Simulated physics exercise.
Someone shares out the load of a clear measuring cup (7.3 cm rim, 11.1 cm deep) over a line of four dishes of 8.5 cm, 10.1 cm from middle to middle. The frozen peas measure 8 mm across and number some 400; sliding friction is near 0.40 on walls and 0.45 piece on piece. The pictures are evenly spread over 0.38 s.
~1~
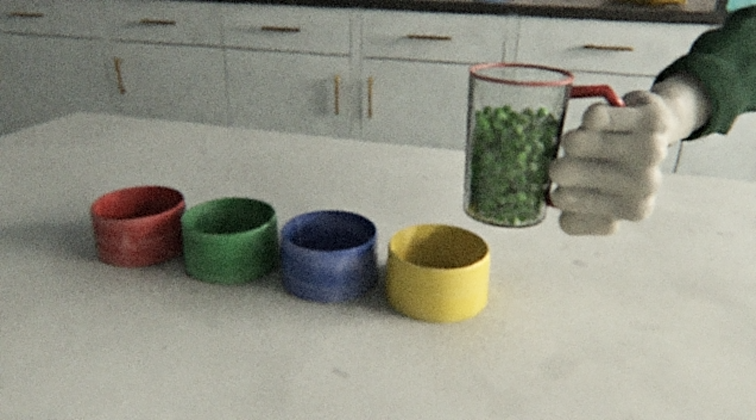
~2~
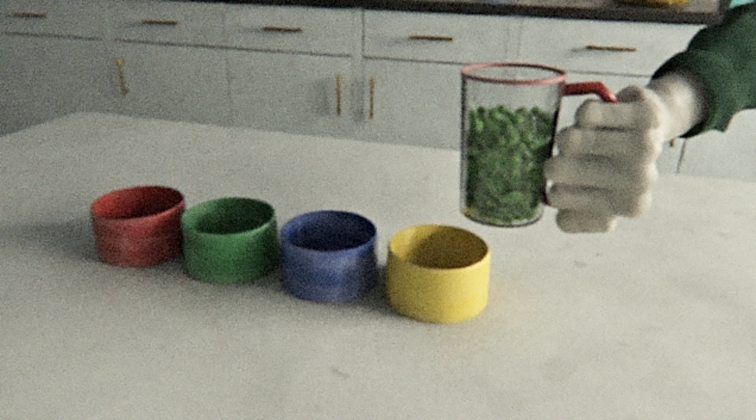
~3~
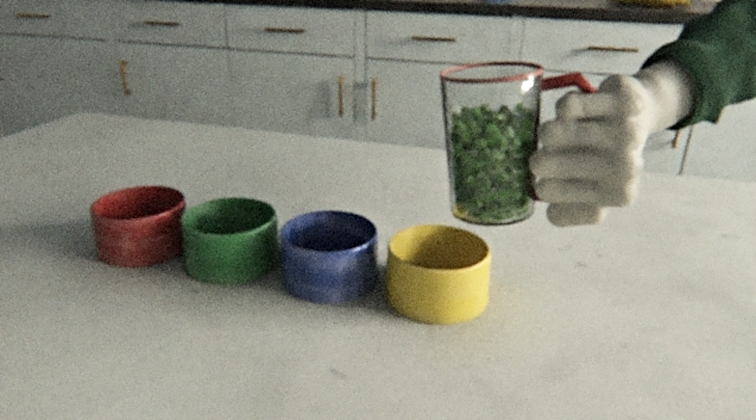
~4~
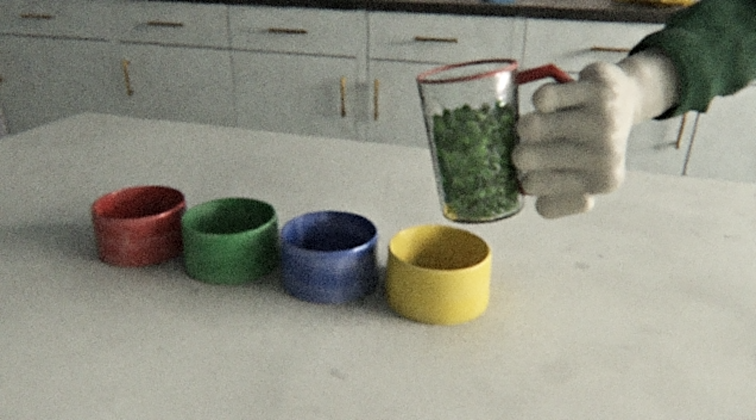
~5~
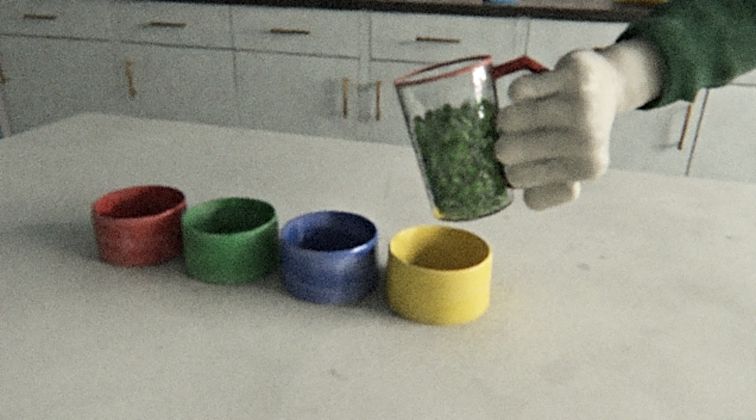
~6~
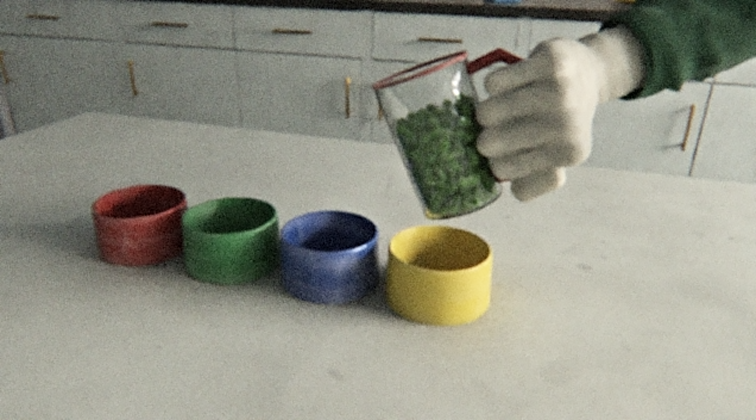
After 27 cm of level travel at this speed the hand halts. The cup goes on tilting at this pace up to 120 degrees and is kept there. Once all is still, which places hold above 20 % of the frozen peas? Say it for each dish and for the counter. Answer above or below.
Red dish: Above; blue dish: Below; green dish: Below; yellow dish: Below; on the counter: Below.
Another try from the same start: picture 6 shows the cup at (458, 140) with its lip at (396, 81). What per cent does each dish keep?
Red 100, blue 0, green 0, yellow 0.
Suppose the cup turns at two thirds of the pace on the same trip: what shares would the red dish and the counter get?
Red 100; counter 0.
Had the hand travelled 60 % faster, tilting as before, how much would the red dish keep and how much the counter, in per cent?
In that case red 100, counter 0.
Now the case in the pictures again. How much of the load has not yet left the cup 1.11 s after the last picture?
Some 100 per cent of the load.
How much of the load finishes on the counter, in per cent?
Some 5 per cent.
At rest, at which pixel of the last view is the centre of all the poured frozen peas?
At about (146, 218).
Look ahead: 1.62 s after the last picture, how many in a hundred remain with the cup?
About 10 per cent.
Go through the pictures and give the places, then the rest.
The first frame shows cup at (512, 146), tilt 0 degrees, lip at (471, 70), moved 0.0 cm; middle of the pieces at (507, 165); yellow dish at (439, 246); blue dish at (329, 230); green dish at (230, 216); red dish at (138, 202).
The second frame shows cup at (506, 145), tilt 2 degrees, lip at (463, 71), moved 0.4 cm; middle of the pieces at (503, 165).
The third frame shows cup at (491, 144), tilt 6 degrees, lip at (442, 74), moved 1.6 cm; middle of the pieces at (489, 164).
The fourth frame shows cup at (475, 142), tilt 12 degrees, lip at (419, 77), moved 3.0 cm; middle of the pieces at (475, 162).
The fifth frame shows cup at (458, 140), tilt 17 degrees, lip at (397, 81), moved 4.3 cm; middle of the pieces at (460, 160).
The sixth frame shows cup at (442, 138), tilt 22 degrees, lip at (376, 85), moved 5.6 cm; middle of the pieces at (446, 158); yellow dish at (440, 248); blue dish at (330, 231); green dish at (230, 215); red dish at (140, 201).
Then, 0.66 s after the last picture, tilt 68 degrees; cup holds 100 %.
Then, 1.11 s after the last picture, tilt 99 degrees; cup holds 100 %.
Then, 1.62 s after the last picture, tilt 120 degrees; cup holds 10 %, red 90 %.
In the end, red 100 %, blue 0 %, green 0 %, yellow 0 %, counter 5 %.
